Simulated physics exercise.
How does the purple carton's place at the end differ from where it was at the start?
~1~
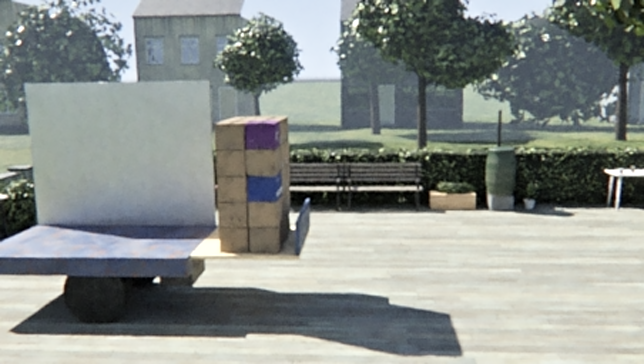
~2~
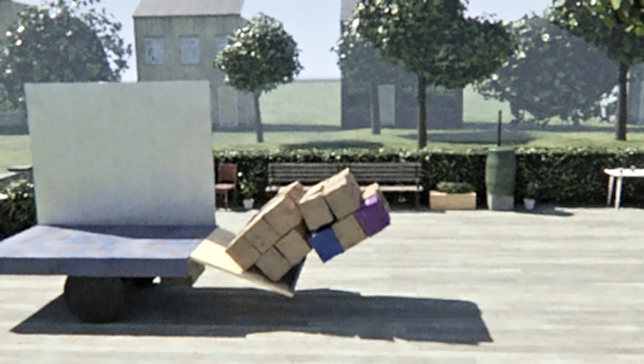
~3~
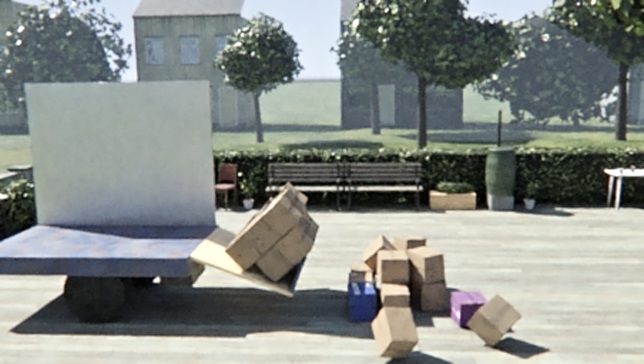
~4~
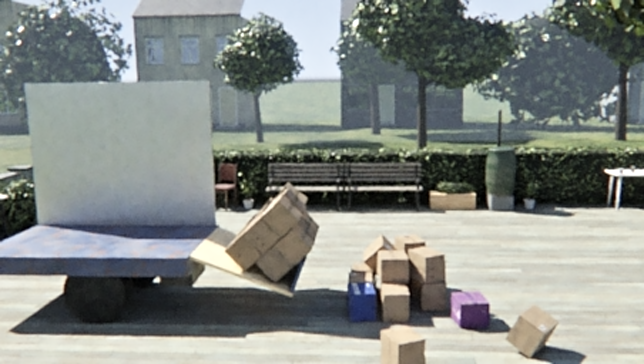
At the start the purple carton was at the top of the stack on the tail lift. By the end it was lying on the ground, to the right of the main heap of fallen cartons.
